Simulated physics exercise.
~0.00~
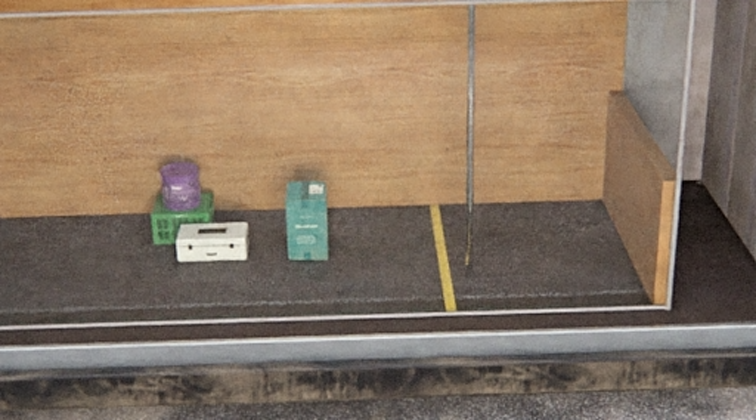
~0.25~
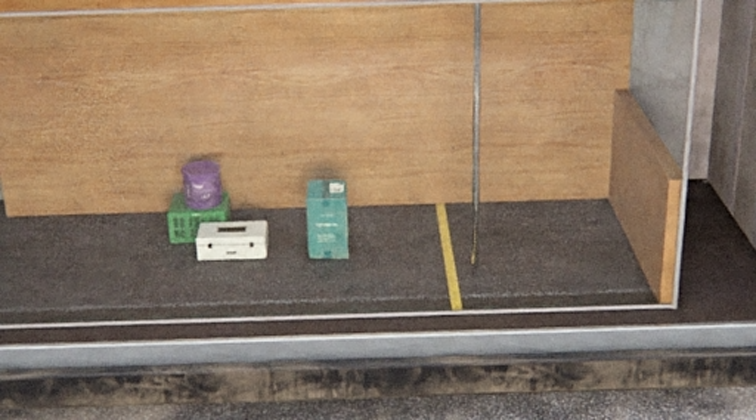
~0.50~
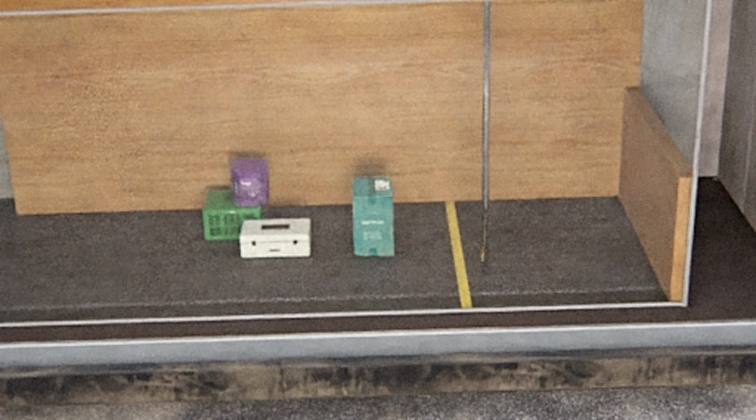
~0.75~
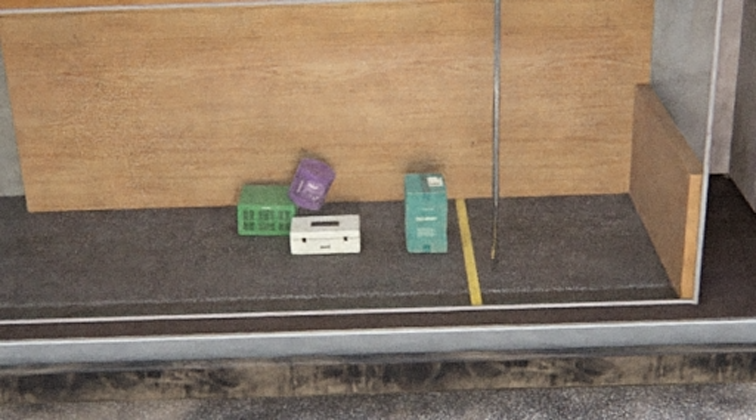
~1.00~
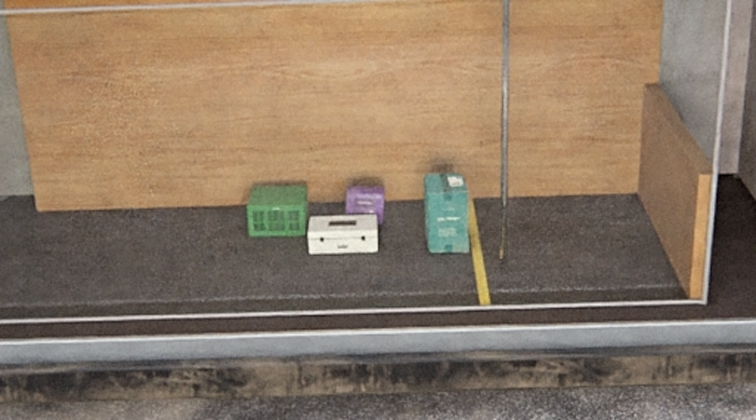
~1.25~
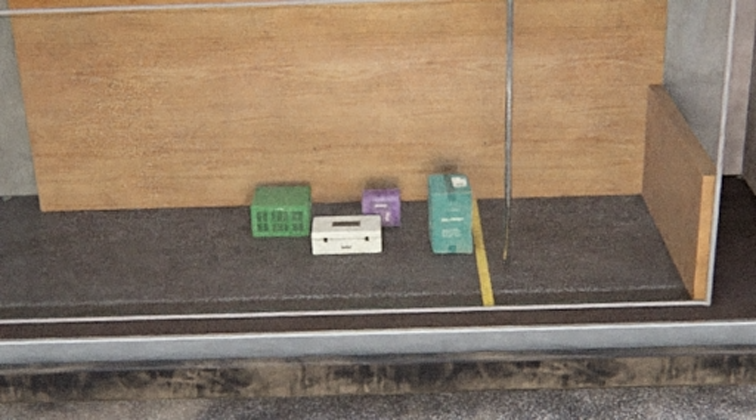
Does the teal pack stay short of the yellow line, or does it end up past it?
The teal pack stays short of the yellow line. It slides right and comes to rest upright, close to the line on its left side.
